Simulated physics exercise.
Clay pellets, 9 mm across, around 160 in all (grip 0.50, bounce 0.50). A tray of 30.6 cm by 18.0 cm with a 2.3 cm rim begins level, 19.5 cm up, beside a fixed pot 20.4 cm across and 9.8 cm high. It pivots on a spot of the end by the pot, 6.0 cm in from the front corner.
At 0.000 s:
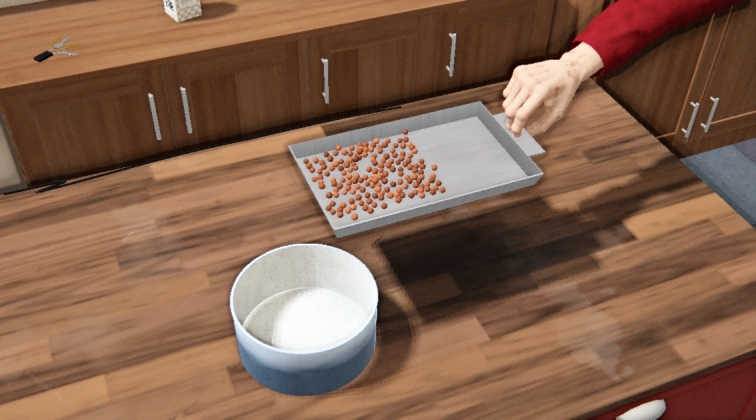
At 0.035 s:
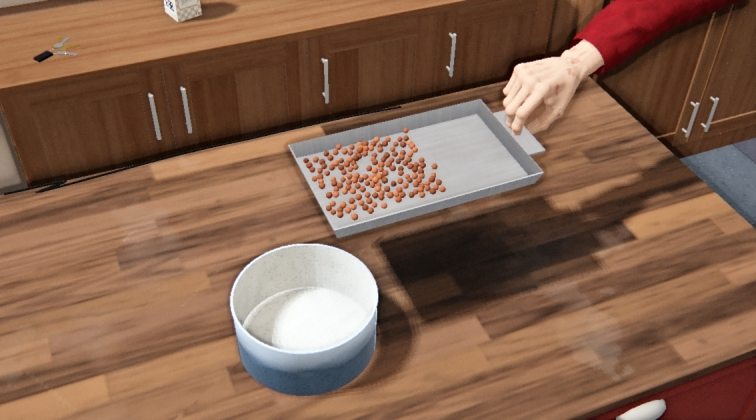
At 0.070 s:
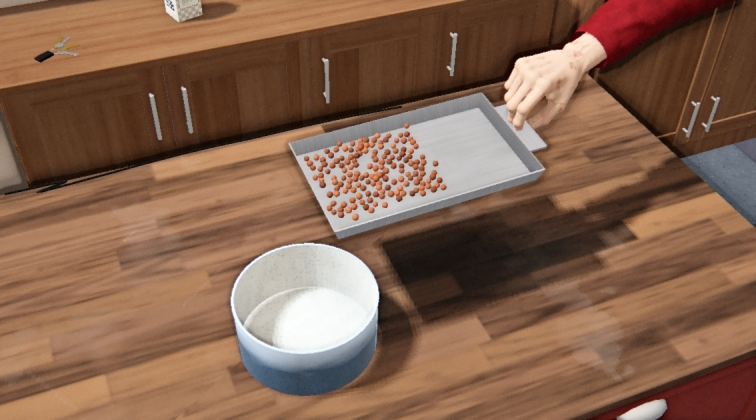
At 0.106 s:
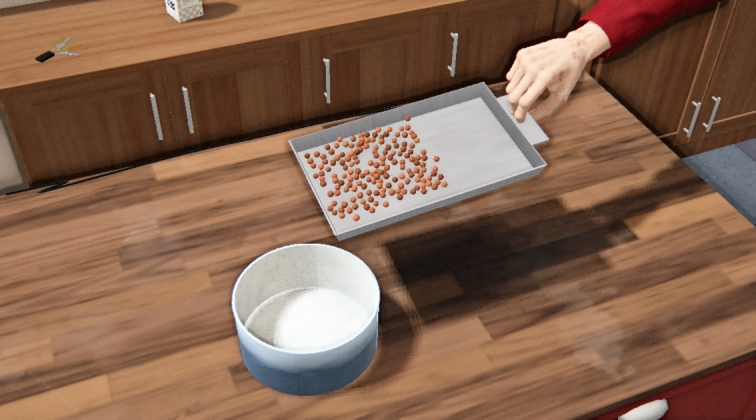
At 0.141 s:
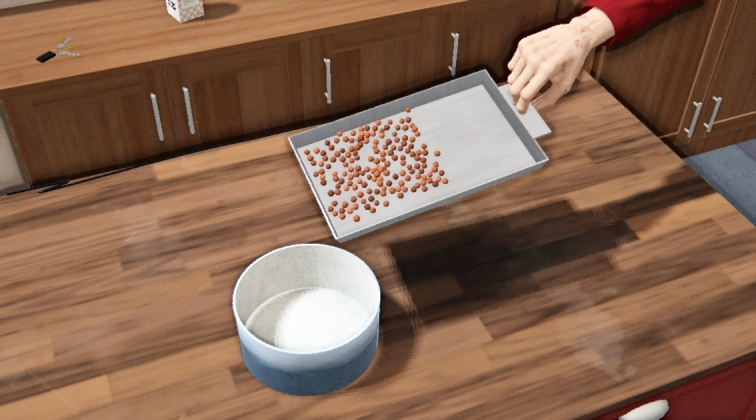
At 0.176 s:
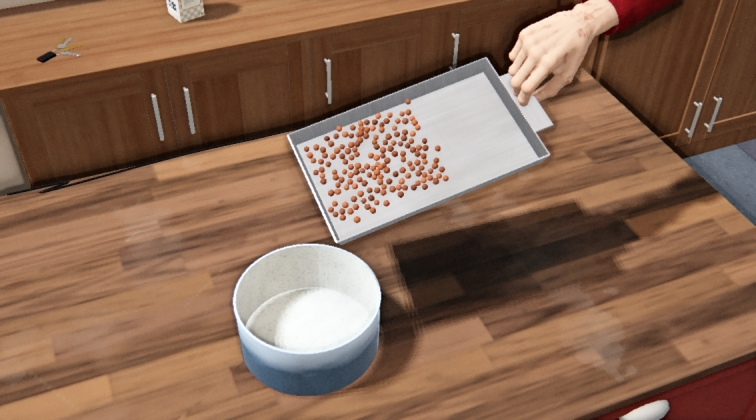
A hand tilts a metal tray of small orange-brown pellets beside a round pot.
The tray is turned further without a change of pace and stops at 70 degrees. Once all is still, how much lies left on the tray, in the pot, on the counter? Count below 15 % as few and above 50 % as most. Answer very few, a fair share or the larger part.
Tray: A fair share, pot: The larger part, counter: Very few.
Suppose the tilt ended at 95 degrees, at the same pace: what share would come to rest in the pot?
It would be near 100 per cent.
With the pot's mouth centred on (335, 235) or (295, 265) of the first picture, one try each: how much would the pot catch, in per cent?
Some 0 and 35 per cent.
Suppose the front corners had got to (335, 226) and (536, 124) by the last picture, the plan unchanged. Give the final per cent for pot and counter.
Pot 15, counter 15.
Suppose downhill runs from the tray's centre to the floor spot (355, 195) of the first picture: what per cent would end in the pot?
Some 30 per cent.
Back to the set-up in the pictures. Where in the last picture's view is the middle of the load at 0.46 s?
At about (358, 205).
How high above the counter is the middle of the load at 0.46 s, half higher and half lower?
Roughly 22 cm.
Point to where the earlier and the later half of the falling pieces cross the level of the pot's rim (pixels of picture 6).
At about (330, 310), then at (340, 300).
After 0.34 s, tilt 46 degrees; the tray holds 100 %, the pot 0 %.
After 0.46 s, tilt 65 degrees; the tray holds 100 %, the pot 0 %.
After 0.70 s, tilt 70 degrees; the tray holds 55 %, the pot 30 %.
In the end, at 1.8 s, tray 40 %, pot 60 %, counter 0 %.
